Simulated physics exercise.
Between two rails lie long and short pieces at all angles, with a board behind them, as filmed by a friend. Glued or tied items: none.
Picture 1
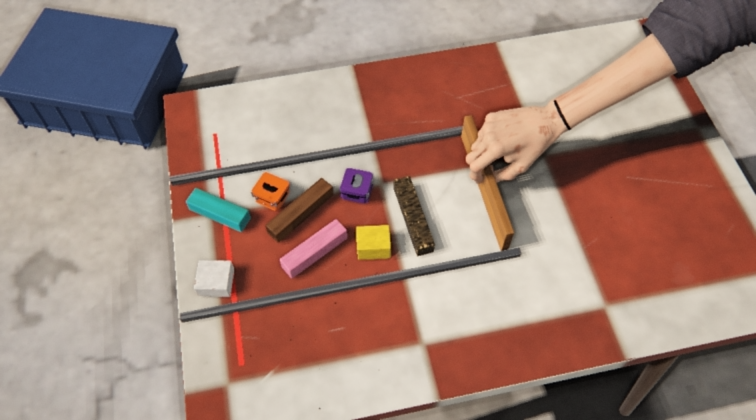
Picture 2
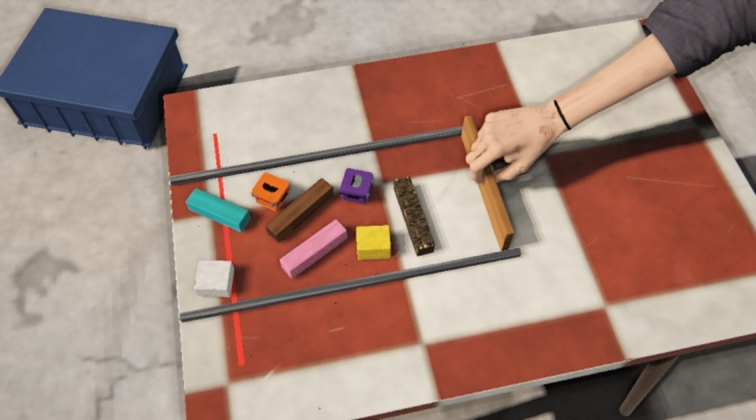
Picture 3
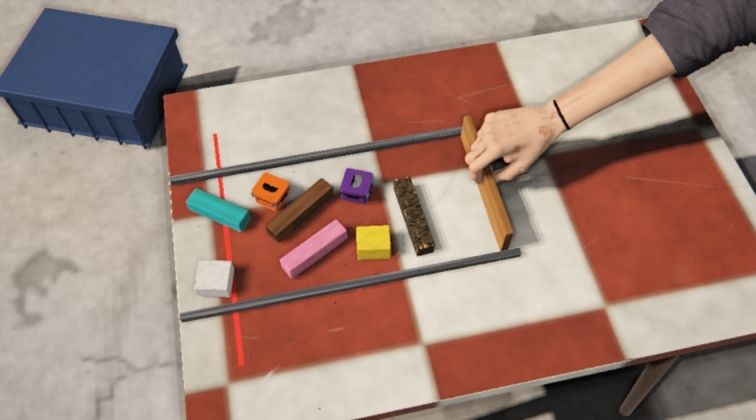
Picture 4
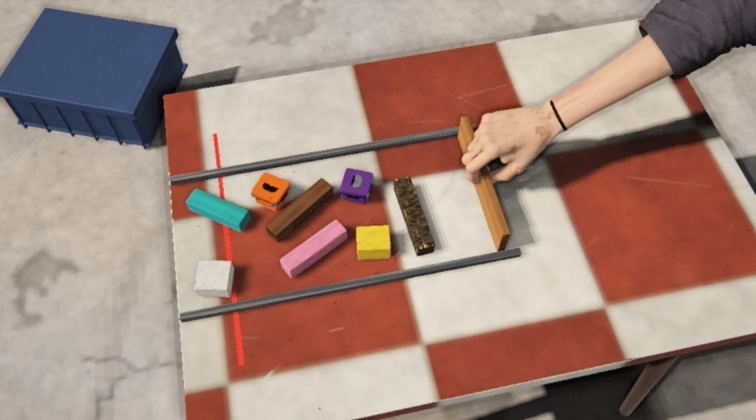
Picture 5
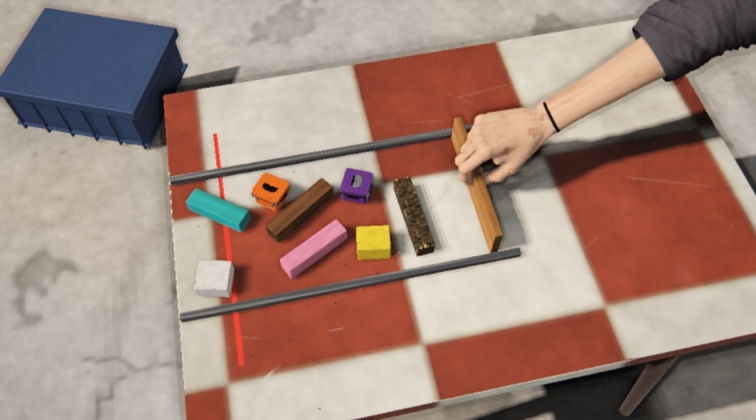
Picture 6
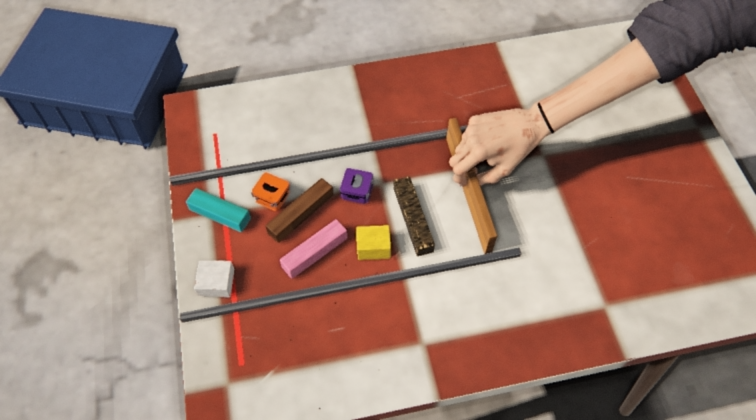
To begin with, a hand holds a wooden board still at the right end of two dark rails, with eight small coloured blocks and sticks lying between them. Then the hand slides the board slightly left along the rails, leaving a gap before the dark speckled bar, while the pieces stay motionless.
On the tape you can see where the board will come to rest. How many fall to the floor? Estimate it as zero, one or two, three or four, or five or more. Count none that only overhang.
Count: Three or four.
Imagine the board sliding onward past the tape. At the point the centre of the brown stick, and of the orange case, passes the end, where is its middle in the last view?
I reckon its middle sits around (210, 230) and then around (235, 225).
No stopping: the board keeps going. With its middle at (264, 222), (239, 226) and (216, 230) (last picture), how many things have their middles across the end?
That makes 0, 2, 4.
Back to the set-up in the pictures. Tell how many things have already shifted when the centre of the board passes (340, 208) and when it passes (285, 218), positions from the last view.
Counts: 6, 8.
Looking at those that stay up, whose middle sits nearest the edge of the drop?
The pink bar is foremost.
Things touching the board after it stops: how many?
Well, it touches 2.
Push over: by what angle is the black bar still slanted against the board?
About 0°.
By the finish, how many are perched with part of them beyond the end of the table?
The count is 1.
Soon after, none off yet; white block at rest near (215, 279); turquoise stick at rest near (219, 210); orange case at rest near (272, 192).
In the end, the number that fall off is three or four; gone, orange case, turquoise stick and white block.
